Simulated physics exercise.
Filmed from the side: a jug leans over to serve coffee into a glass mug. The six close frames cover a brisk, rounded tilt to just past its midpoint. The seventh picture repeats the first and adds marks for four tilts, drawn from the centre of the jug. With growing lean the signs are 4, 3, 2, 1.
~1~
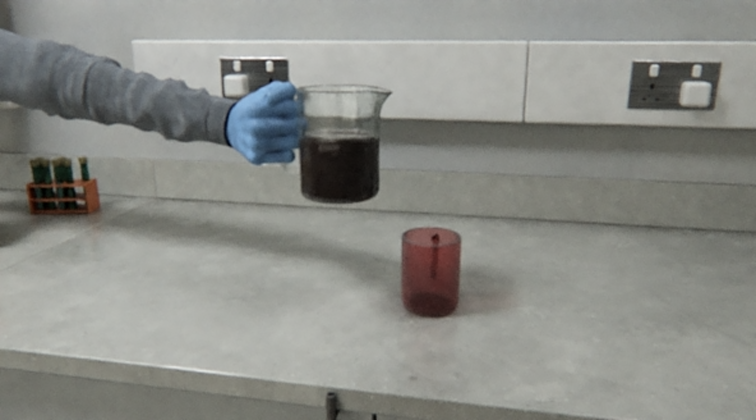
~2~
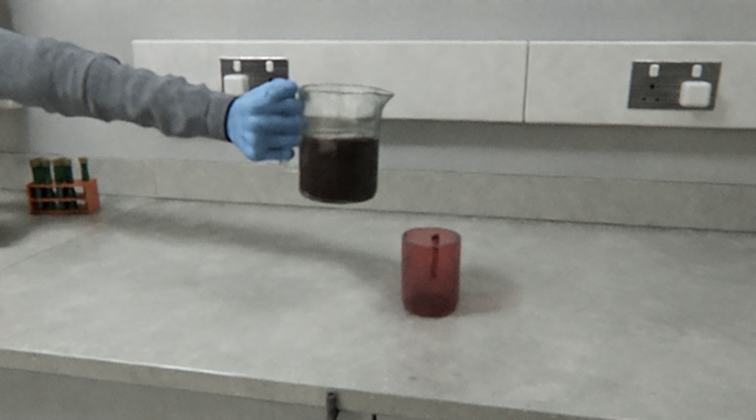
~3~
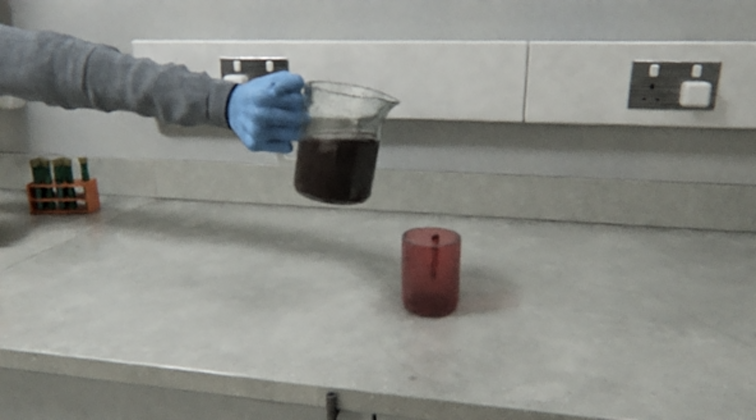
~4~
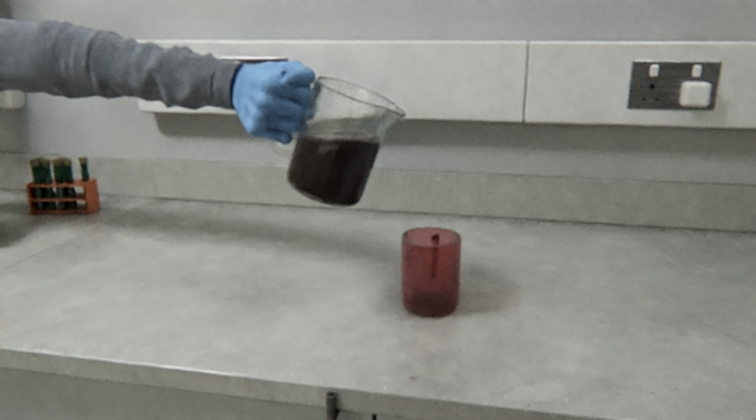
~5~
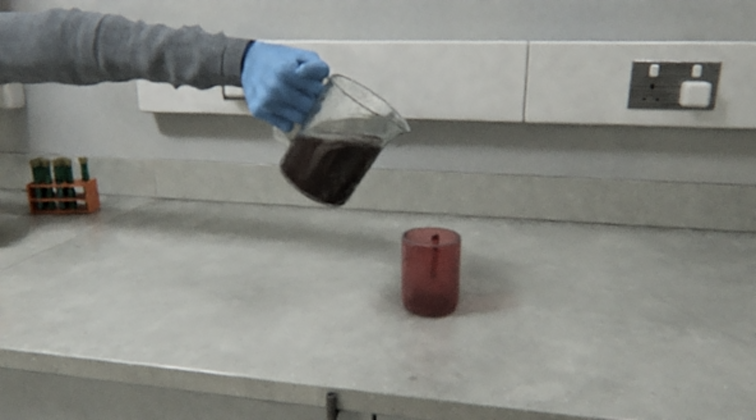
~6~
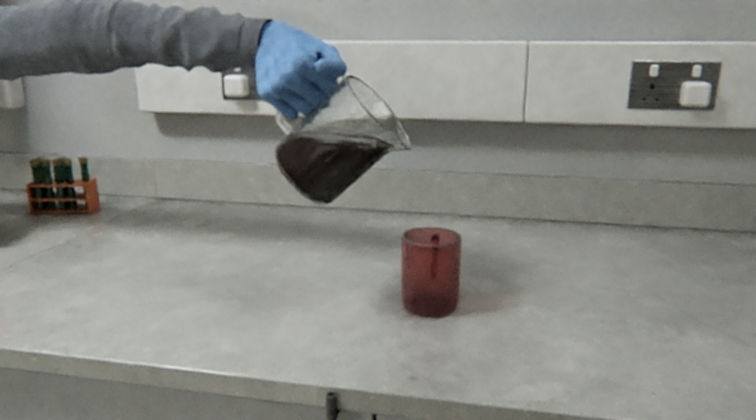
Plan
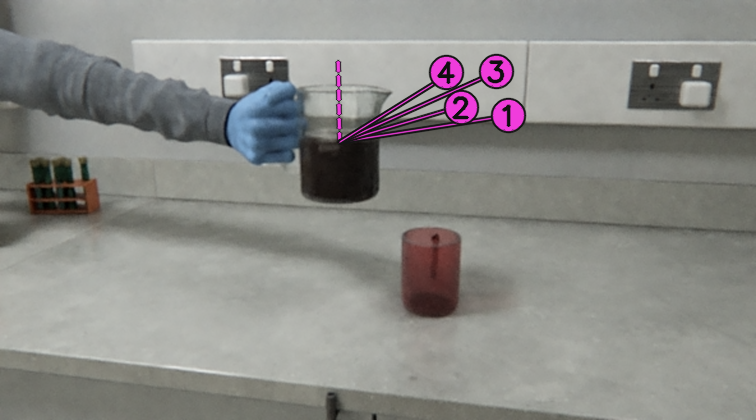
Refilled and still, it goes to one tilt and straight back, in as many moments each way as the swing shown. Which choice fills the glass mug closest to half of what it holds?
Tilt 2.
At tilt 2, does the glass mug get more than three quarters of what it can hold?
No.
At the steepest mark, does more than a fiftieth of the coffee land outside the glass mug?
Yes.
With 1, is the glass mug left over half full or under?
Over half.
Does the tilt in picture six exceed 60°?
No.
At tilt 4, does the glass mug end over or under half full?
Under.
On the marked copy, 1 at (491, 118); 2 at (444, 111); 3 at (480, 78); 4 at (433, 84).
Choosing 1, the glass mug ends with about 72 % of what it can hold; 9 % of the coffee is spilt.
Choosing 2, the glass mug ends with about 51 % of what it can hold; 6 % of the coffee is spilt.
Choosing 3, the glass mug ends with about 32 % of what it can hold; 4 % of the coffee is spilt.
Choosing 4, the glass mug ends with about 17 % of what it can hold.
